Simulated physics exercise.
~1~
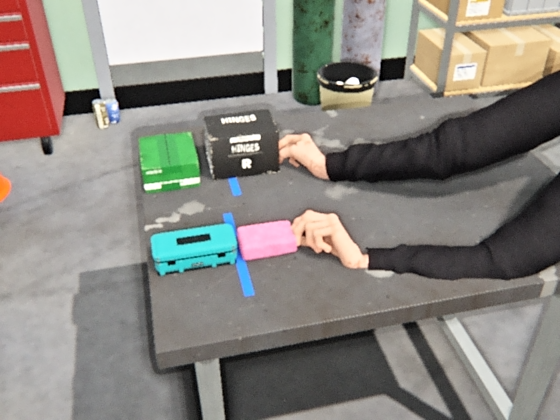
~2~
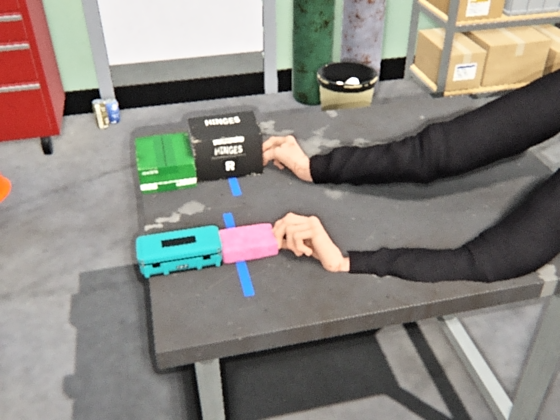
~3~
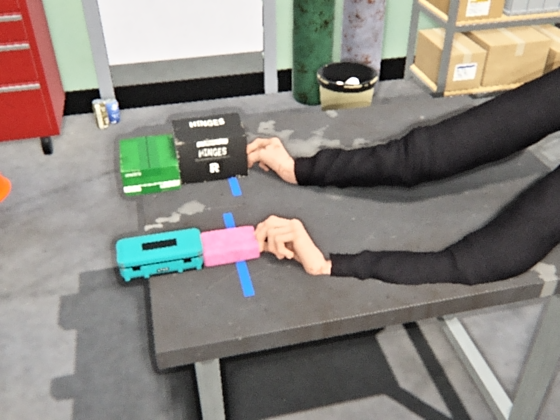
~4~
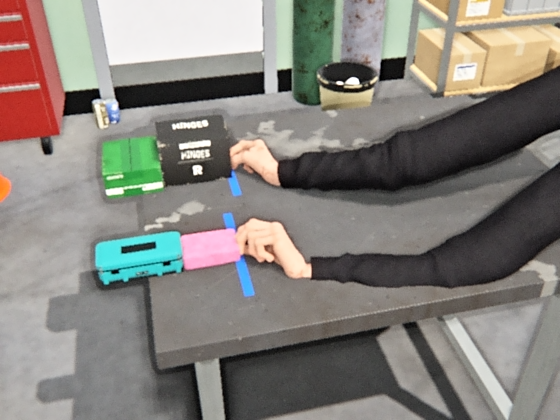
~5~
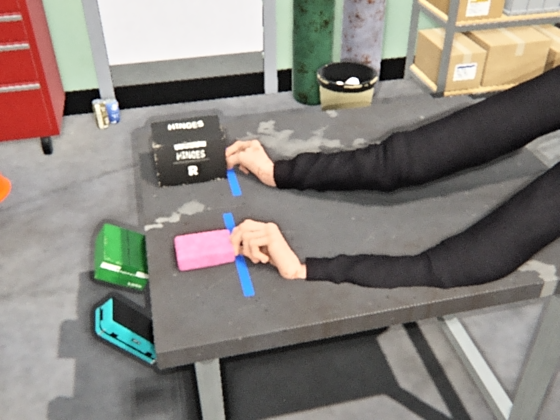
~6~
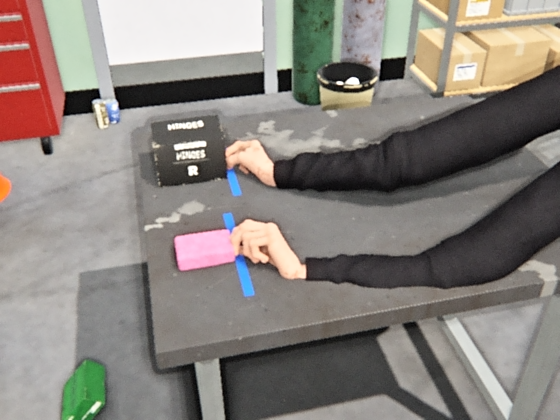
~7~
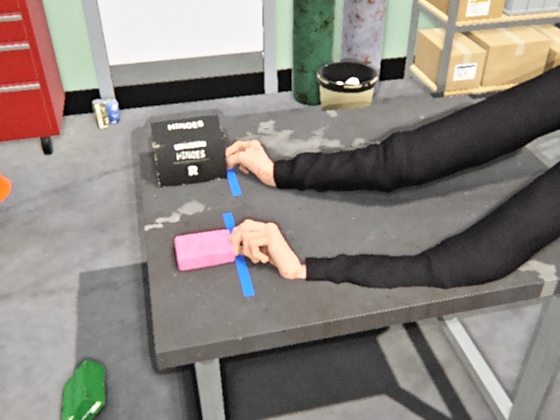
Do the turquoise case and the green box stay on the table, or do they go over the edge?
They both go over the edge. The turquoise case and the green box drop toward the floor, leaving the black box and the pink sponge on the table.
